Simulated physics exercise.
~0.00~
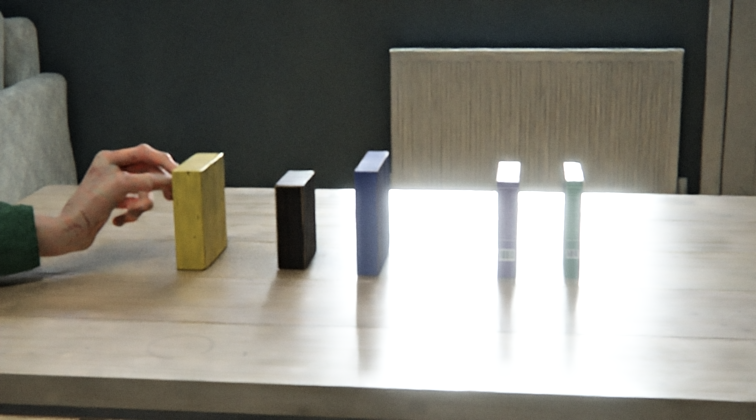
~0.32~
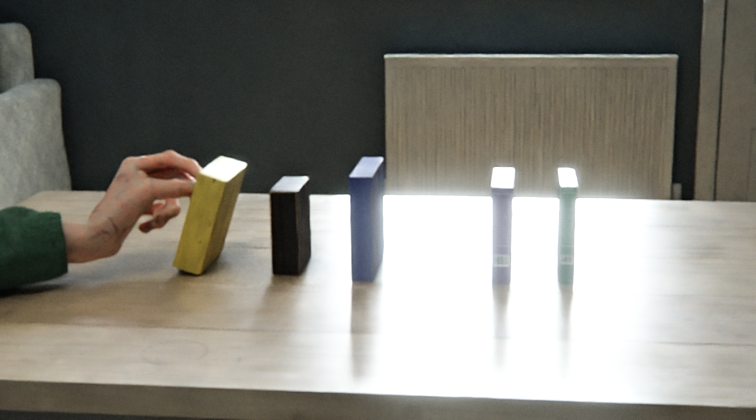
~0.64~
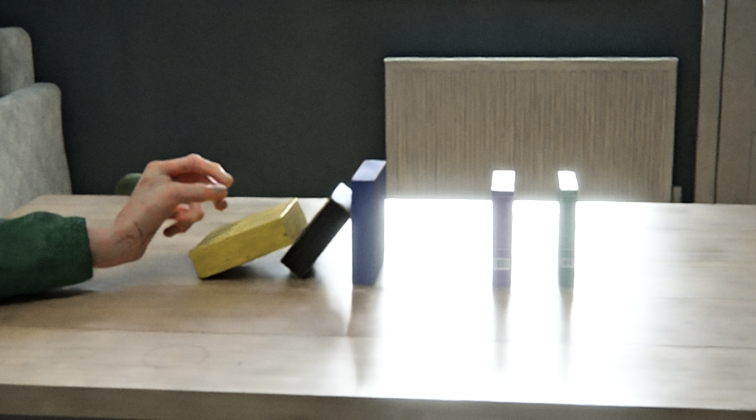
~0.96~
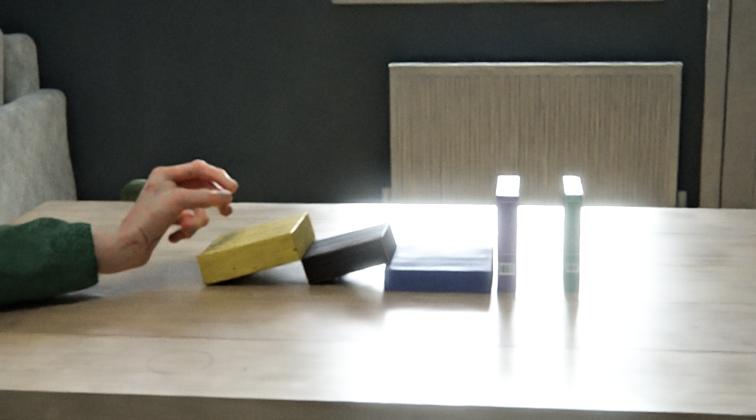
On a wooden table, a hand tipping a yellow block rightward, toppling black and blue blocks while purple and green ones stay standing.
